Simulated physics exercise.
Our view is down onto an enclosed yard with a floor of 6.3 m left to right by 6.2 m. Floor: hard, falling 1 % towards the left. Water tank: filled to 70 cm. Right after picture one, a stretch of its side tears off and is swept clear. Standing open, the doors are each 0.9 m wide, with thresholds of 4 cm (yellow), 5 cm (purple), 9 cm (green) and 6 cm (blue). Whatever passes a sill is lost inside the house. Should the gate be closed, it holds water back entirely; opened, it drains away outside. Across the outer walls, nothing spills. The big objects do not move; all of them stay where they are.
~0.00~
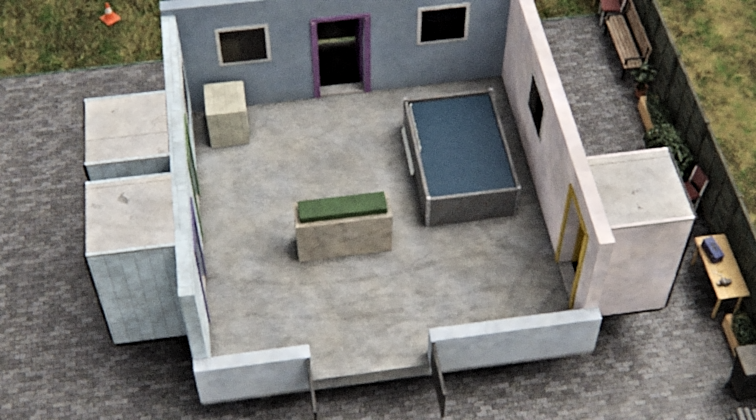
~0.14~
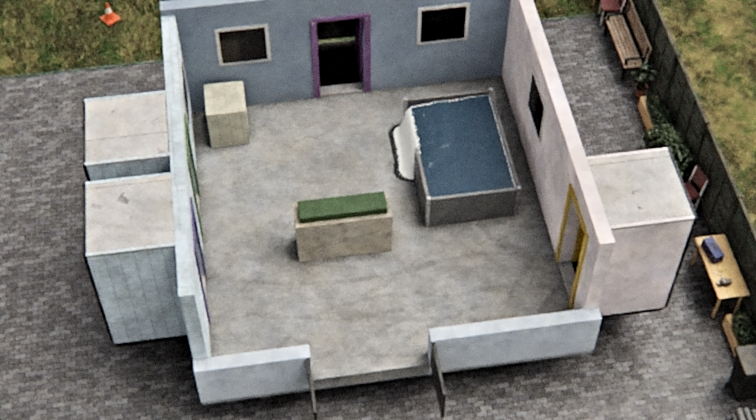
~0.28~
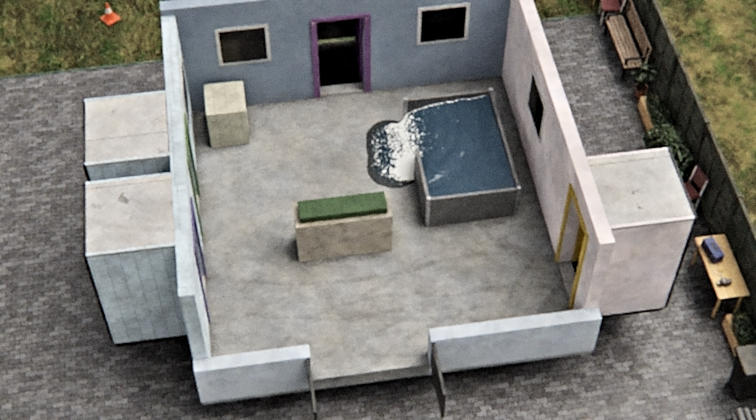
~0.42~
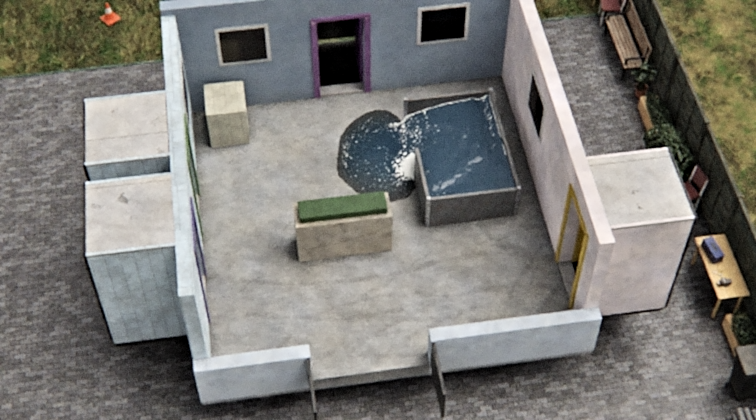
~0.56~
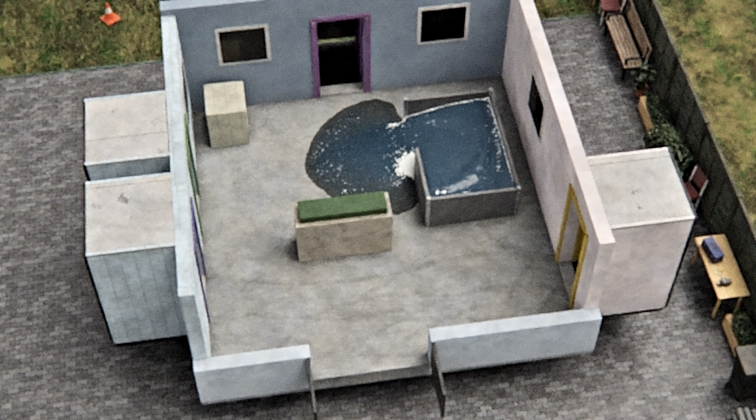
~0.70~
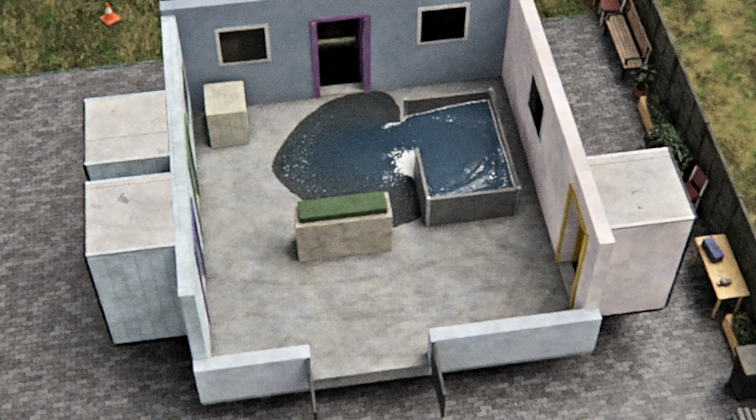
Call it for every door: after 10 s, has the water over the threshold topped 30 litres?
Yellow door not topped, purple door topped, green door topped, blue door topped.
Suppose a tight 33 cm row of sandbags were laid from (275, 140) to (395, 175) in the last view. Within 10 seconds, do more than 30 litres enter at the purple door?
After that, purple comes out too high.
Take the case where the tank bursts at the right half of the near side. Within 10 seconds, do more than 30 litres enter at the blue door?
Then blue exceeds it.
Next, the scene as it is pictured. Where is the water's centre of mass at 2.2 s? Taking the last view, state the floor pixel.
Near (371, 164).
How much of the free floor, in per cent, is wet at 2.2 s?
Close to 40 in a hundred parts are wet.
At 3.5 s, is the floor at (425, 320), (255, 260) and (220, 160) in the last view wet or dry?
Point 1: Unreached; point 2: Reached; point 3: Reached.
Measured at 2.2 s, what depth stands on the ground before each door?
Depths in centimetres - yellow: 0, purple: 3, green: 24, blue: 4.
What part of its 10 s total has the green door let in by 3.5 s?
Roughly 55 percent is in by then.
After 1.4 s water covers 35 % of the floor and is deepest (38 cm) near (401, 145); yellow door not reached, purple door 4 cm at the sill, 1 L in, green door 9 cm at the sill, 0 L in, blue door not reached.
After 2.2 s water covers 40 % of the floor and is deepest (46 cm) near (202, 113); yellow door not reached, purple door 3 cm at the sill, 48 L in, green door 24 cm at the sill, 39 L in, blue door 4 cm at the sill, 0 L in.
After 3.5 s water covers 45 % of the floor and is deepest (34 cm) near (238, 109); yellow door not reached, purple door 5 cm at the sill, 82 L in, green door 22 cm at the sill, 116 L in, blue door 9 cm at the sill, 3 L in.
After 6.0 s water covers 60 % of the floor and is deepest (22 cm) near (214, 381); yellow door not reached, purple door 10 cm at the sill, 123 L in, green door 13 cm at the sill, 192 L in, blue door 9 cm at the sill, 22 L in.
After 10.0 s water covers 95 % of the floor and is deepest (13 cm) near (210, 327); yellow door 6 cm at the sill, 5 L in, purple door 7 cm at the sill, 150 L in, green door 10 cm at the sill, 211 L in, blue door 12 cm at the sill, 66 L in.
